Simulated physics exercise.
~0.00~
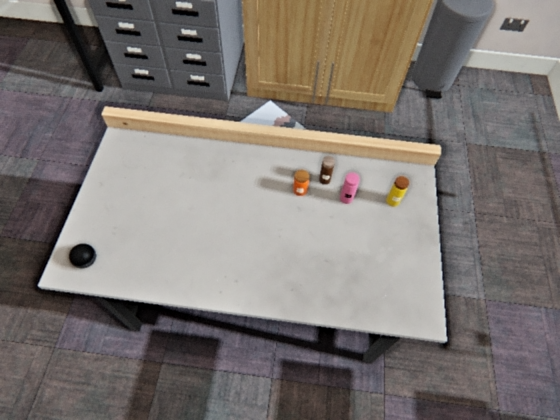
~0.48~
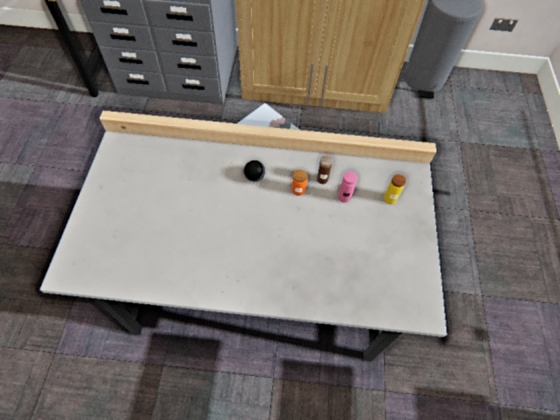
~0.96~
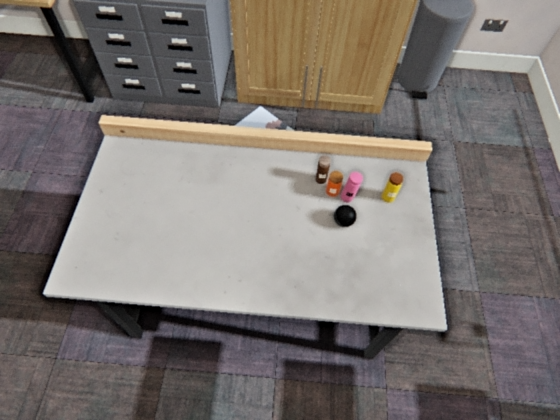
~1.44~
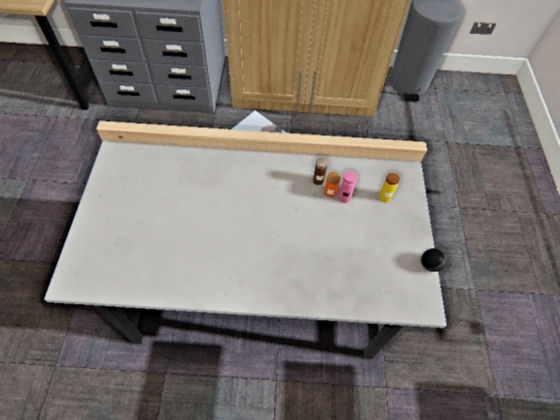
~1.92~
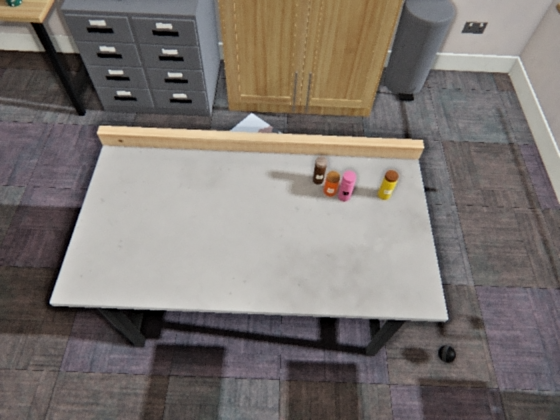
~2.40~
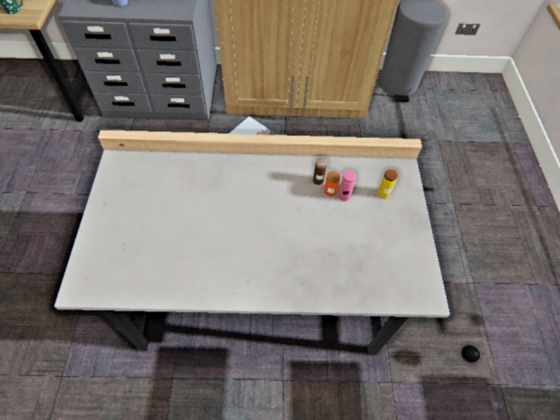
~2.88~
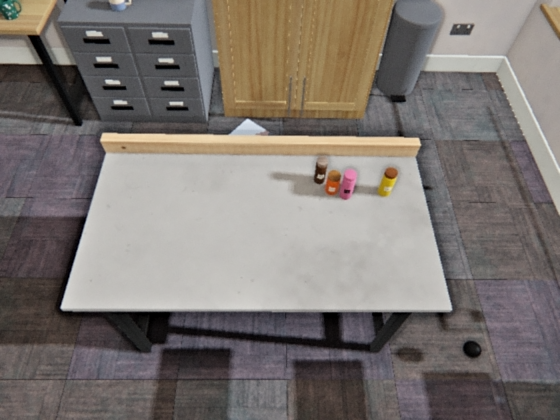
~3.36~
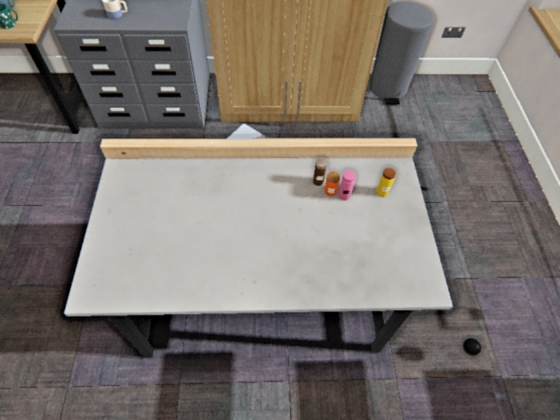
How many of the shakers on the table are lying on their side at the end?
None of them are lying down; the brown, orange, pink and yellow shakers are all still standing upright on the table.
In the video, a black ball rolls across a table towards the wooden rail, then heads back past the small shakers as the orange one shifts right beside the pink one. The ball drops off the right side onto the carpet, and all the shakers remain upright.
